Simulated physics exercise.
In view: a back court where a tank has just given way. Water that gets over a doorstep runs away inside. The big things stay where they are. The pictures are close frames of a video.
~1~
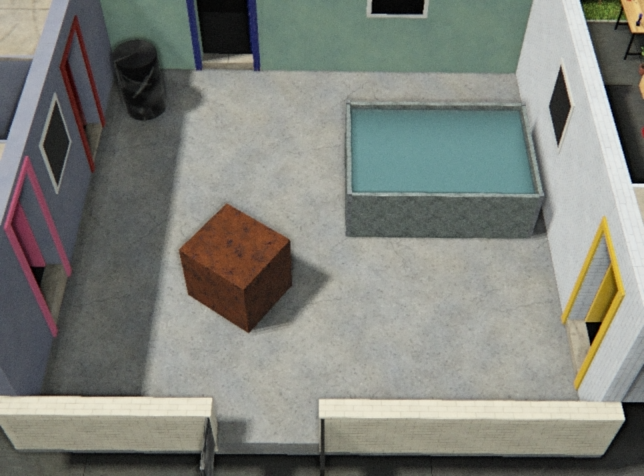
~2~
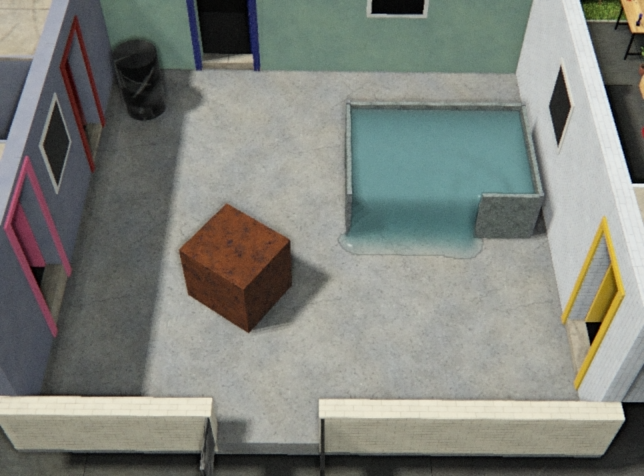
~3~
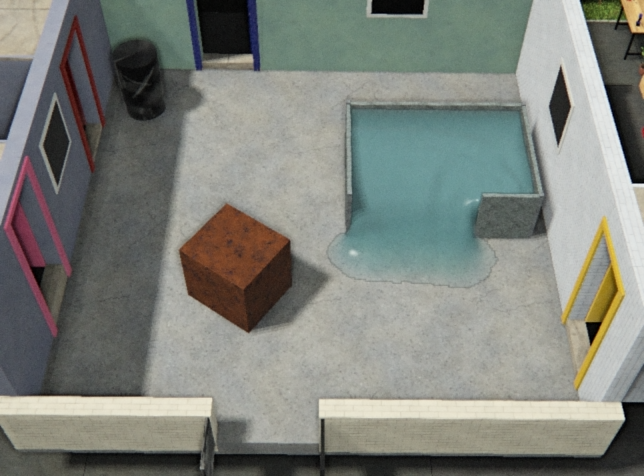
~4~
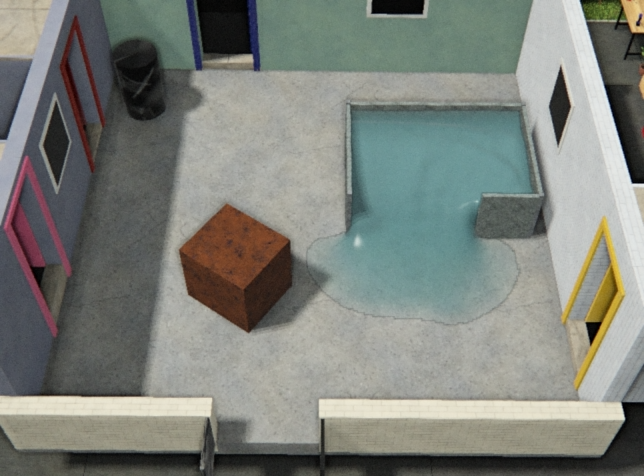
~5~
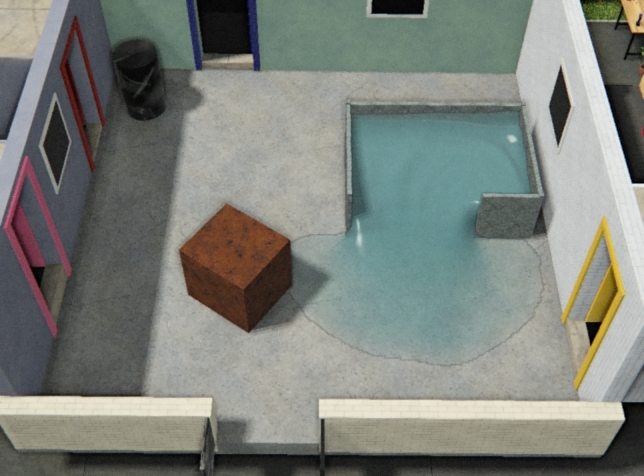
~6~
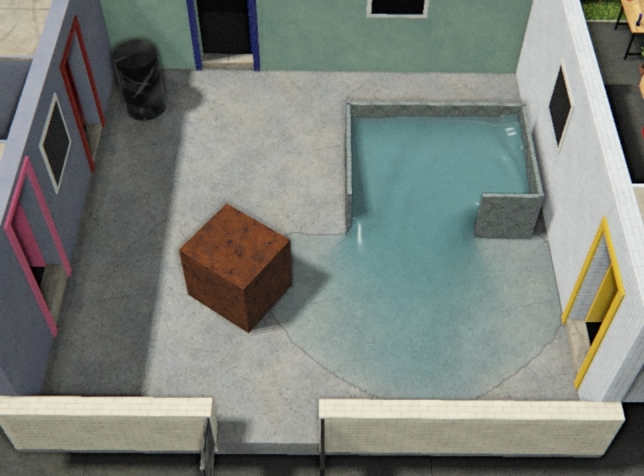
In a back court, water pours from a tank's broken front and spreads across the floor.
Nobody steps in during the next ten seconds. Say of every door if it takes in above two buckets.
In the end: The yellow door takes more than that; the pink door stays under that; the red door stays under that; the blue door stays under that.
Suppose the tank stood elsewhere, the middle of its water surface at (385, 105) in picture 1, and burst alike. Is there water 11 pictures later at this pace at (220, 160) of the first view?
At that place: Clear.
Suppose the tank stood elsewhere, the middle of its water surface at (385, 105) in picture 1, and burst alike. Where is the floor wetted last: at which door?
Last comes the one in blue.
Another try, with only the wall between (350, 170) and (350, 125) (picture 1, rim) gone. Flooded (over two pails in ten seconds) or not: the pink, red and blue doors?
My reading: The pink door keeps below it, the red door takes more, the blue door holds.
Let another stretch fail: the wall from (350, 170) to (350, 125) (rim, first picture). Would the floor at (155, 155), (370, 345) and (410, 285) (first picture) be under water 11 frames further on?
As listed: Wet, not flooded, not flooded.
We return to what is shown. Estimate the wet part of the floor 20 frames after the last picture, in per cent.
I make it 45 per cent.
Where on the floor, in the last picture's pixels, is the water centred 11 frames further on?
I would point to (417, 284).
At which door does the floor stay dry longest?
I say the blue one.
A moment on, water covers 30 % of the floor; the yellow door wet at the sill, nothing in, the pink door not reached, the red door not reached, the blue door not reached.
Next, water covers 35 % of the floor; the yellow door under two buckets in, the pink door not reached, the red door not reached, the blue door not reached.
Then, water covers 45 % of the floor; the yellow door over two buckets in, the pink door wet at the sill, nothing in, the red door not reached, the blue door not reached.
Later, water covers 75 % of the floor; the yellow door far over two buckets in, the pink door wet at the sill, nothing in, the red door wet at the sill, nothing in, the blue door not reached.
In the end, water covers 95 % of the floor; the yellow door far over two buckets in, the pink door wet at the sill, nothing in, the red door wet at the sill, nothing in, the blue door wet at the sill, nothing in.
